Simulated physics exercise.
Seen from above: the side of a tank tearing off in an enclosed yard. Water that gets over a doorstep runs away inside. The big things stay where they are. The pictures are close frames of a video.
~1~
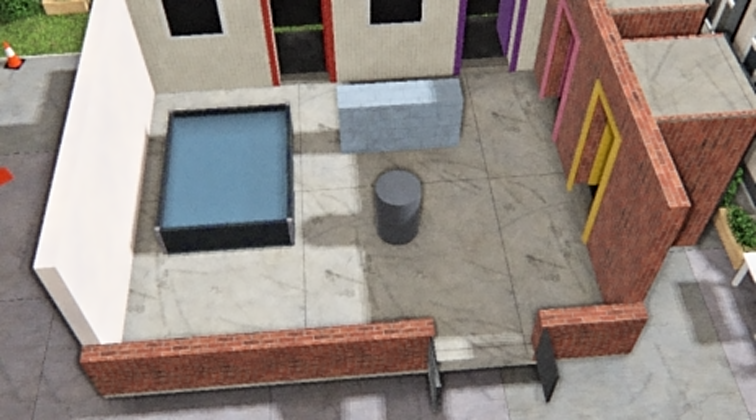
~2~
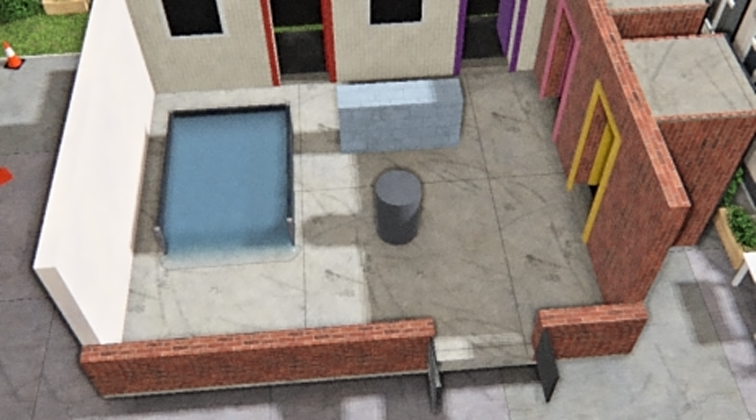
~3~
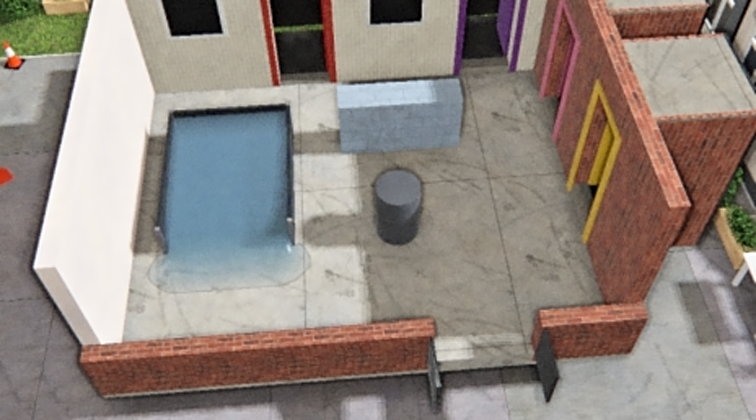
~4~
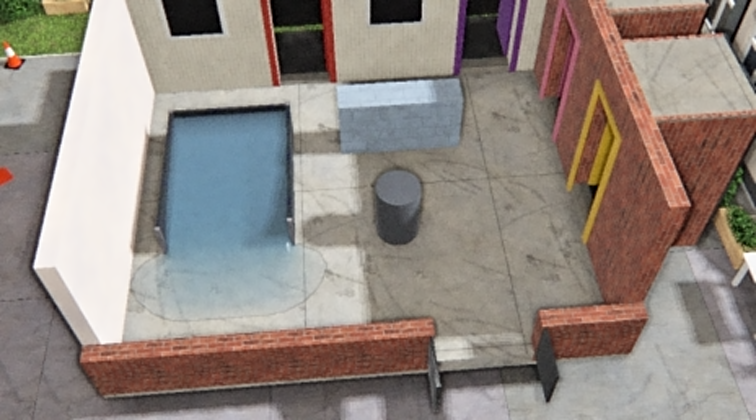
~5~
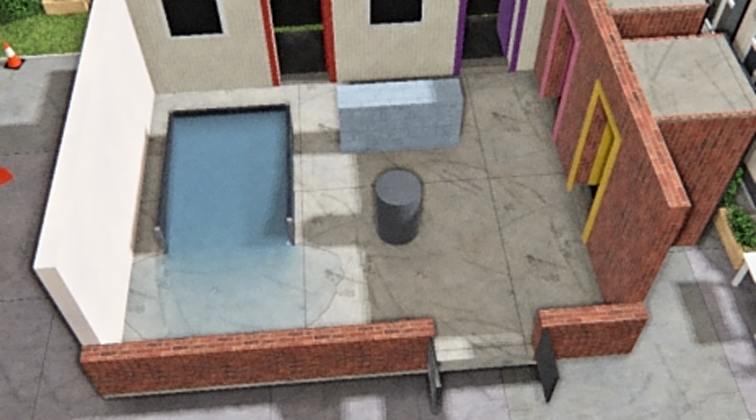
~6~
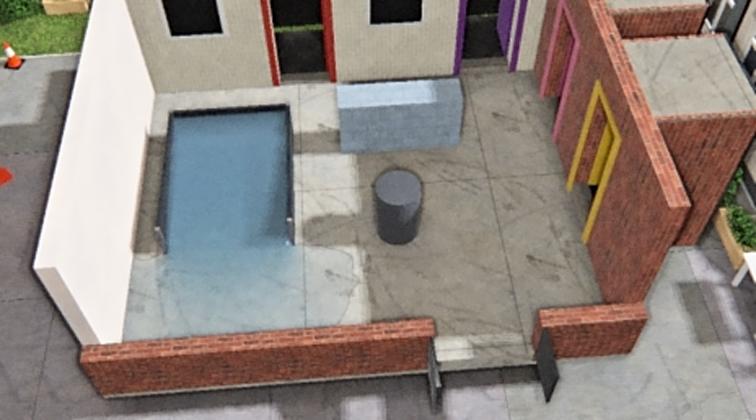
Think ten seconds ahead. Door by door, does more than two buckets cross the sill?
The red door stays under that; the pink door stays under that; the purple door stays under that; the yellow door stays under that.
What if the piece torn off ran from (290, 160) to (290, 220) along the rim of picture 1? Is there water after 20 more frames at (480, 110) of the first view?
Answer: Dry.
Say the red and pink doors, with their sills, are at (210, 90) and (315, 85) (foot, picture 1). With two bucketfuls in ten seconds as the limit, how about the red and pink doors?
One by one: The red one passes that mark; the pink one keeps below it.
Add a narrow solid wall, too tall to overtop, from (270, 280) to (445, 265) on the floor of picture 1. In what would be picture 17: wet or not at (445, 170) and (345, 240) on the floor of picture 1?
One after the other: Not flooded, under water.
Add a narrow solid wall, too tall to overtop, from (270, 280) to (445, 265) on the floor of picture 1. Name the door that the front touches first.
I say the door marked yellow.
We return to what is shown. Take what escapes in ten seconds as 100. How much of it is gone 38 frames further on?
Near 40 in a hundred.
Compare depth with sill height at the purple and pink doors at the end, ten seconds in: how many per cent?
About 80 and 110 per cent.
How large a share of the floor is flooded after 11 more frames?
Near 25 in a hundred.
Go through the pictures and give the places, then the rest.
The first picture shows still water in the open tank at (228, 167).
In the second picture, the front is at (294, 251), out from the gap at (228, 240).
In the third picture, water pours out at (229, 241) and has run to (303, 264).
In the fourth picture, the front is at (308, 288), out from the gap at (229, 242).
In the fifth picture, the front is at a hidden place, out from the gap at (229, 242).
In the sixth picture, the front is at a hidden place, out from the gap at (229, 242).
A moment on, water covers 20 % of the floor; the red door not reached, the pink door not reached, the purple door not reached, the yellow door not reached.
Next, water covers 25 % of the floor; the red door not reached, the pink door not reached, the purple door not reached, the yellow door not reached.
Then, water covers 50 % of the floor; the red door not reached, the pink door not reached, the purple door not reached, the yellow door not reached.
Later, water covers 70 % of the floor; the red door wet at the sill, nothing in, the pink door wet at the sill, nothing in, the purple door wet at the sill, nothing in, the yellow door wet at the sill, nothing in.
In the end, water covers 95 % of the floor; the red door under two buckets in, the pink door wet at the sill, nothing in, the purple door wet at the sill, nothing in, the yellow door wet at the sill, nothing in.
